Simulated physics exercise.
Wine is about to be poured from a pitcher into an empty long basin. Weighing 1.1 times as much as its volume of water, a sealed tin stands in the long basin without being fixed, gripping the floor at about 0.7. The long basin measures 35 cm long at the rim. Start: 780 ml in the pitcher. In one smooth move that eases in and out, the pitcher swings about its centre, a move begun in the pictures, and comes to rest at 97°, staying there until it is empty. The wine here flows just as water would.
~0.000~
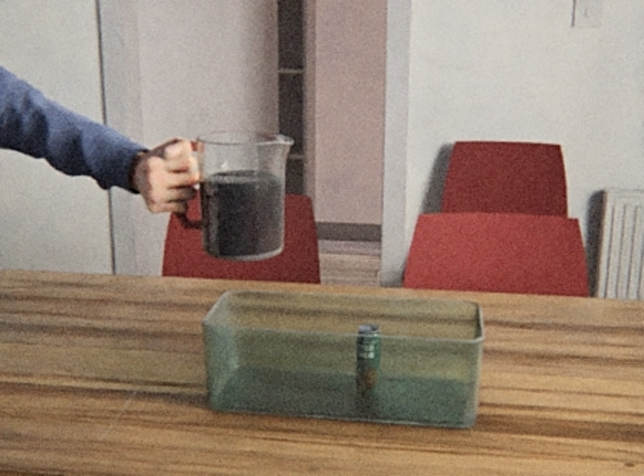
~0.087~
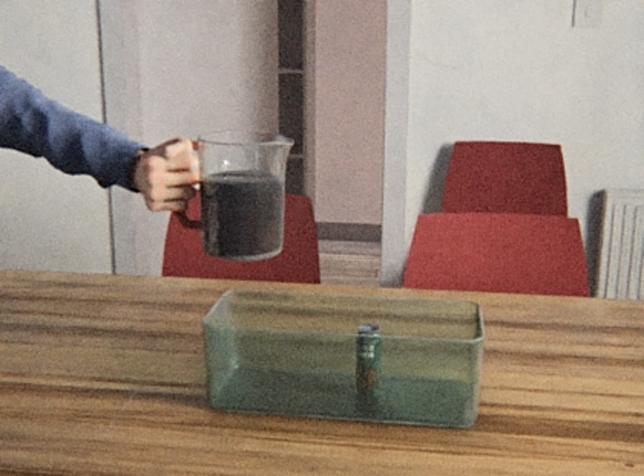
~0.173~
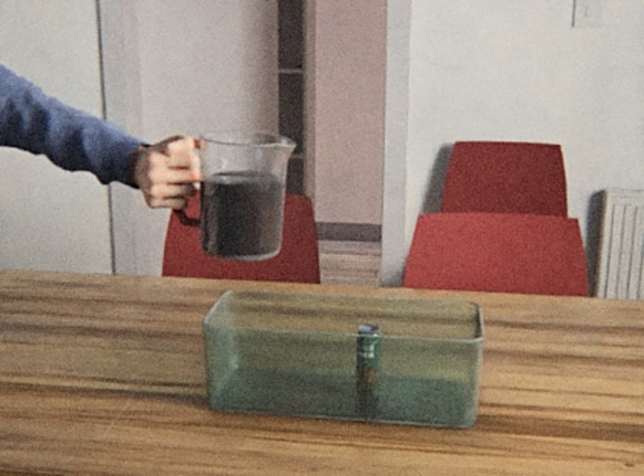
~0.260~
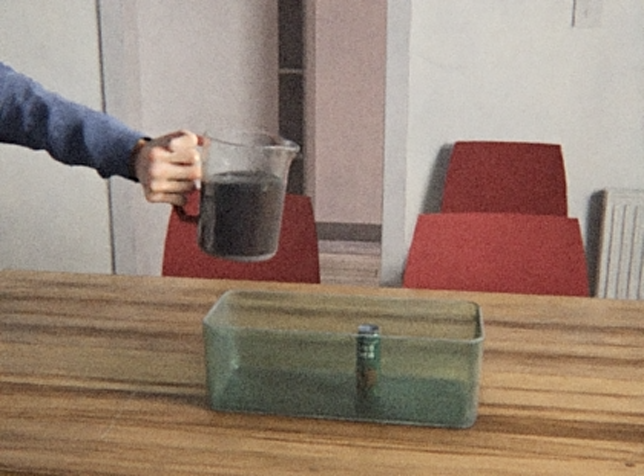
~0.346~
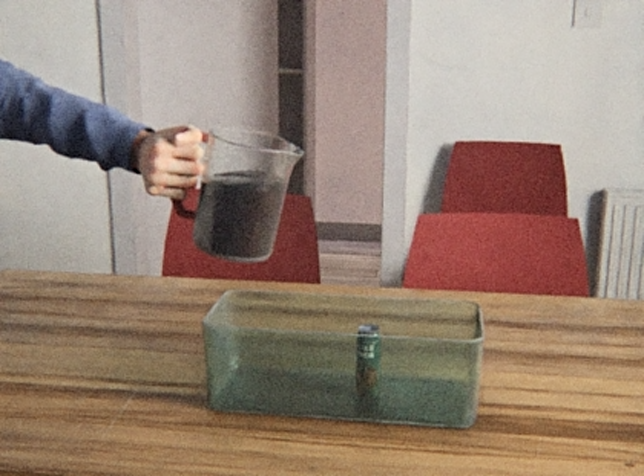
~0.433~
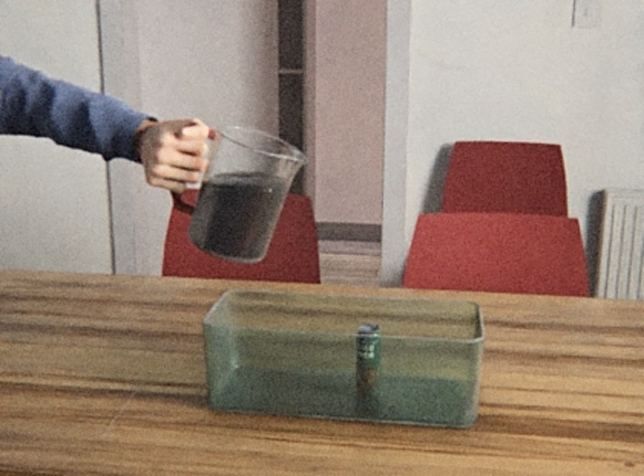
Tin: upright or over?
It's down.
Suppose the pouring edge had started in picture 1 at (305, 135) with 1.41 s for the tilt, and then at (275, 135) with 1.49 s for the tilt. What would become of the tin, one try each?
The tin stays vertical the first time and overturns the second time.
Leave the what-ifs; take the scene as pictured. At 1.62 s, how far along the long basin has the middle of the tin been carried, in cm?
I'd put it at around 2 centimetres.
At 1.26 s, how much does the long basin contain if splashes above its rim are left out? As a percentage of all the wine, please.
Looks like about 26 % of the whole amount.
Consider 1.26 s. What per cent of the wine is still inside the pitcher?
Close to 52 percent of the total.
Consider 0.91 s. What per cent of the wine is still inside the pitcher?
Roughly 96 %.
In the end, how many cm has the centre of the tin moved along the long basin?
All told, the tin's centre has moved close to 7.0 cm.
Then, 0.91 s in, the tilt is 63° and 96 per cent is still to pour; the tin stands where it began.
Then, 1.26 s in, the tilt is 90° and 53 per cent is still to pour; the tin stands where it began.
Then, 1.62 s in, the tilt is 97° and 13 per cent is still to pour; the tin leans 17°.
Then, 2.02 s in, the tilt is 97° and 2 per cent is still to pour; the tin lies on its side.
Finally, the tin lies on its side.
